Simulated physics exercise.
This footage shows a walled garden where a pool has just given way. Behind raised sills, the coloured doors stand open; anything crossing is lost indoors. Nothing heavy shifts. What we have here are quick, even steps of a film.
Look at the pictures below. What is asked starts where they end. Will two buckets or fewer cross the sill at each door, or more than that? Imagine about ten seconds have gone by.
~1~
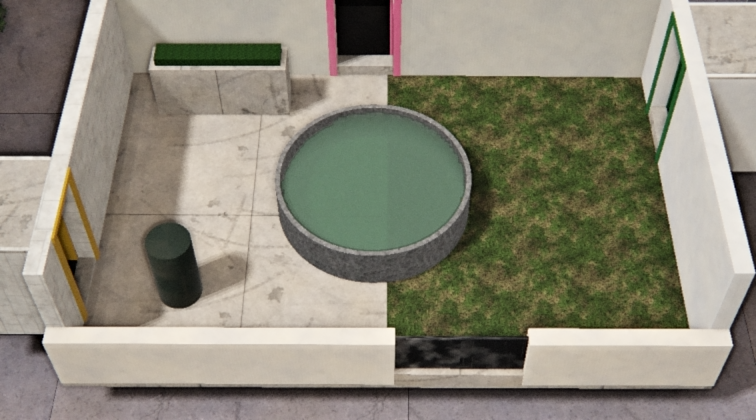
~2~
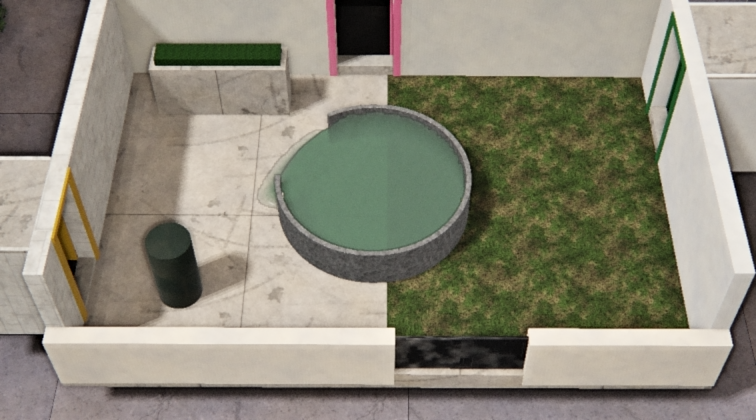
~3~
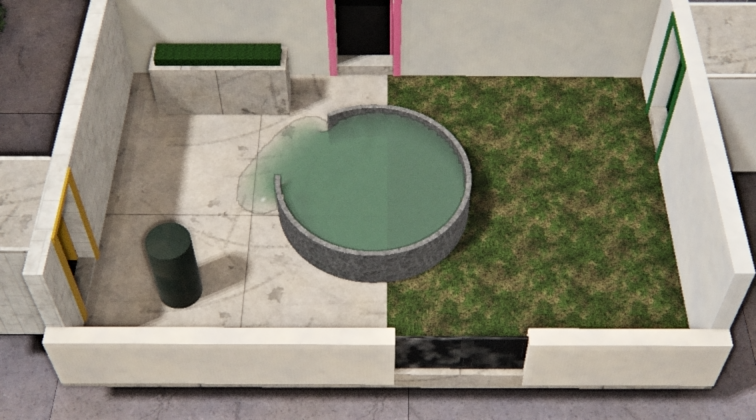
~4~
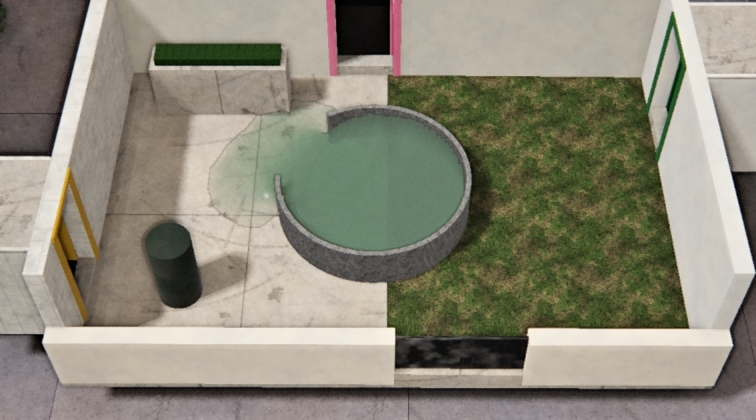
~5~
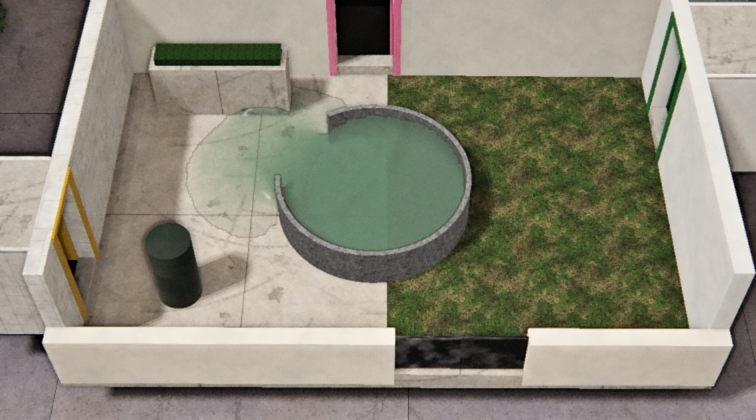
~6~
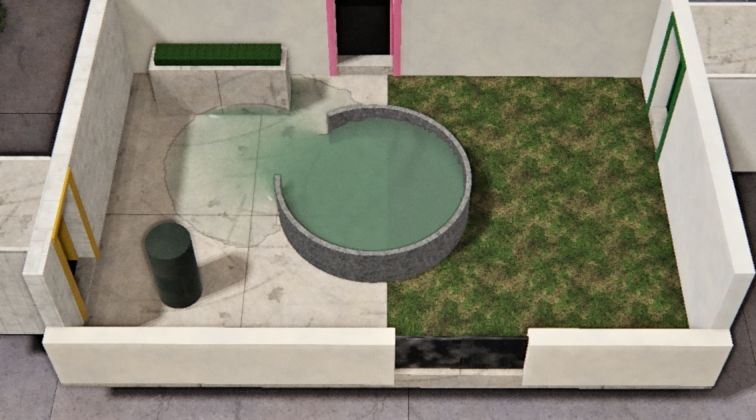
At the pink door, two or fewer; at the green door, two or fewer; at the yellow door, more than that.
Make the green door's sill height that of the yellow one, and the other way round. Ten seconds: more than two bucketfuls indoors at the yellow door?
Note: Yellow falls below the cutoff.
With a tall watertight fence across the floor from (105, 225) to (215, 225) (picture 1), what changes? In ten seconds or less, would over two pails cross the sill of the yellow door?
Yellow: Within bounds.
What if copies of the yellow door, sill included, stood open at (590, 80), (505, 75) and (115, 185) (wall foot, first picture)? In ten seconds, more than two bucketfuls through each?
The first misses the line, the next misses the line, the last clears the line.
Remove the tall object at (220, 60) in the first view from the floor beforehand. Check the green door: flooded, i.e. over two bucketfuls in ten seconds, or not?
Door green door - within the limit.
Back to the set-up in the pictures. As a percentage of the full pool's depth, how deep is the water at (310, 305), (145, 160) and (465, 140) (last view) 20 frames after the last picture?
I'd say around 0 per cent, then 45 per cent, then 0 per cent.
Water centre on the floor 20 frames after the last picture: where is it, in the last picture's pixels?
Estimate: (275, 179).
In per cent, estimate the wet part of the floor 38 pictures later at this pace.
Roughly 70 per cent.
A moment on, water covers 20 % of the floor; the pink door wet at the sill, nothing in, the green door not reached, the yellow door not reached.
Next, water covers 25 % of the floor; the pink door wet at the sill, nothing in, the green door not reached, the yellow door wet at the sill, nothing in.
Then, water covers 40 % of the floor; the pink door wet at the sill, nothing in, the green door not reached, the yellow door wet at the sill, nothing in.
Later, water covers 70 % of the floor; the pink door wet at the sill, nothing in, the green door not reached, the yellow door under two buckets in.
In the end, water covers 100 % of the floor; the pink door wet at the sill, nothing in, the green door wet at the sill, nothing in, the yellow door over two buckets in.
